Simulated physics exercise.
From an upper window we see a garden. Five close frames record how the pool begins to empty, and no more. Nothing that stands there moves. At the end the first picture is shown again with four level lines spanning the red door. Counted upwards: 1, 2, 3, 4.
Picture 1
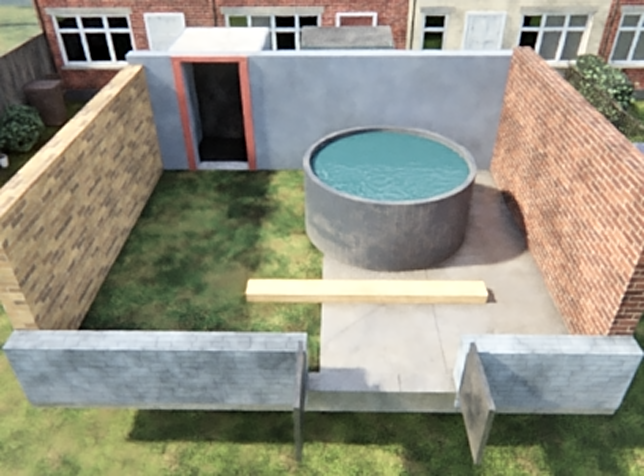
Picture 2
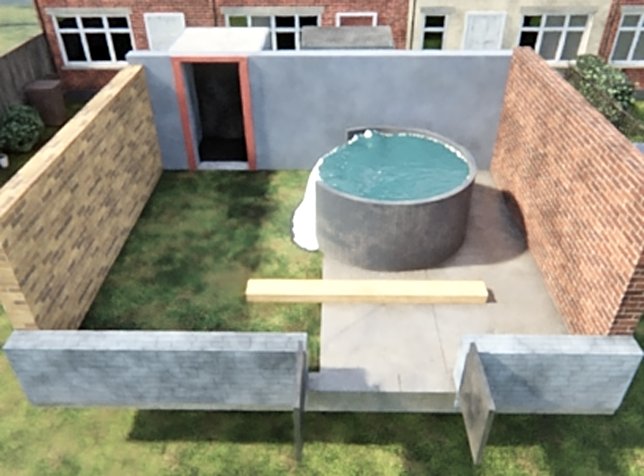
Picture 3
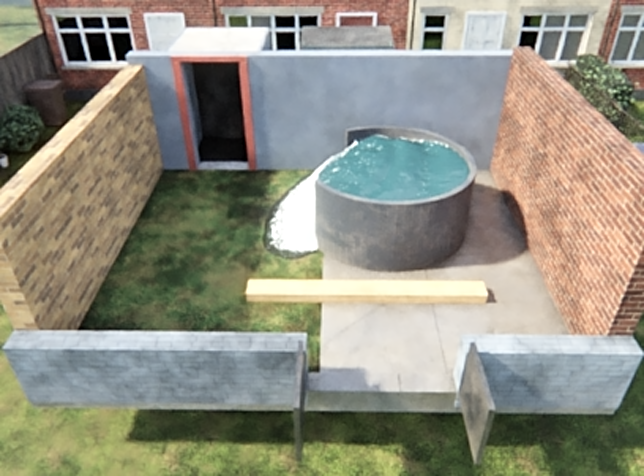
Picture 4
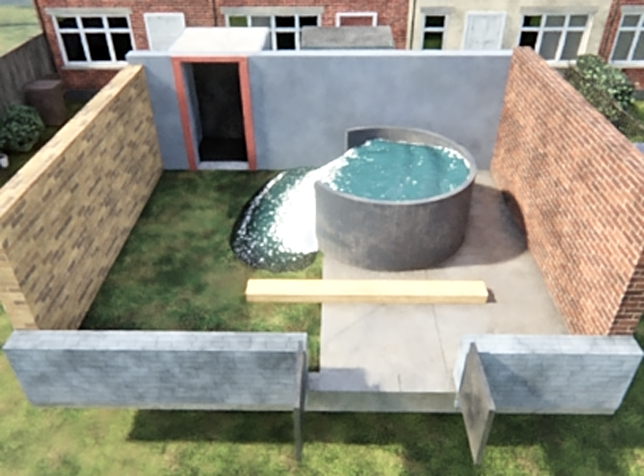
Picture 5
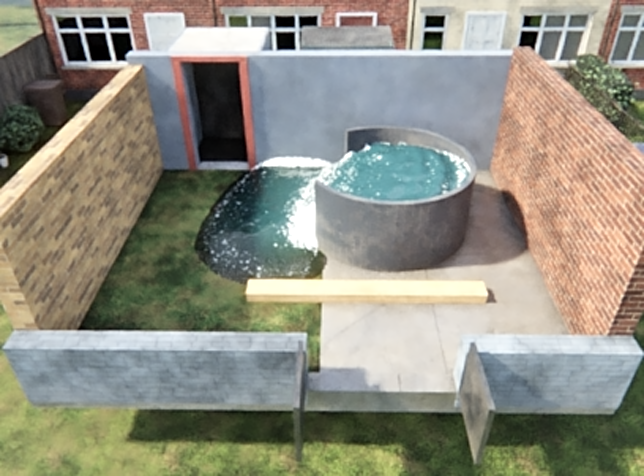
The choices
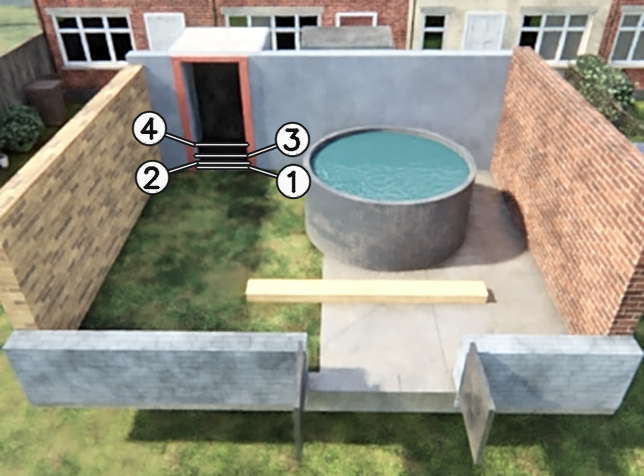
A round grey pool full of teal water stands right of centre in a walled garden, seen from an upper window that stays still. Around it are a tan brick wall at left, a red brick wall at right, a grey back wall with a red-framed doorway, a pale beam lying in front and an open gate. The pool's left side opens, and white, foaming water pours out leftward, spreading darkly across the grass.
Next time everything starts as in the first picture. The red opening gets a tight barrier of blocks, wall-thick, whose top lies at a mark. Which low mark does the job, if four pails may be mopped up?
That is mark 4.
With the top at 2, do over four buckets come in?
Yes.
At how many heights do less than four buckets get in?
One of them.
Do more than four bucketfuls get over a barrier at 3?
Yes.
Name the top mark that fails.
Mark 3.
On the marked copy, 1 at (223, 167); 2 at (222, 163); 3 at (221, 155); 4 at (220, 144); from the bottom up 1, 2, 3, 4.
If 1 is chosen, dozens of bucketfuls pour in.
If 2 is chosen, dozens of bucketfuls pour in.
If 3 is chosen, about 8 bucketfuls get in.
If 4 is chosen, a splash gets over, under a bucket.
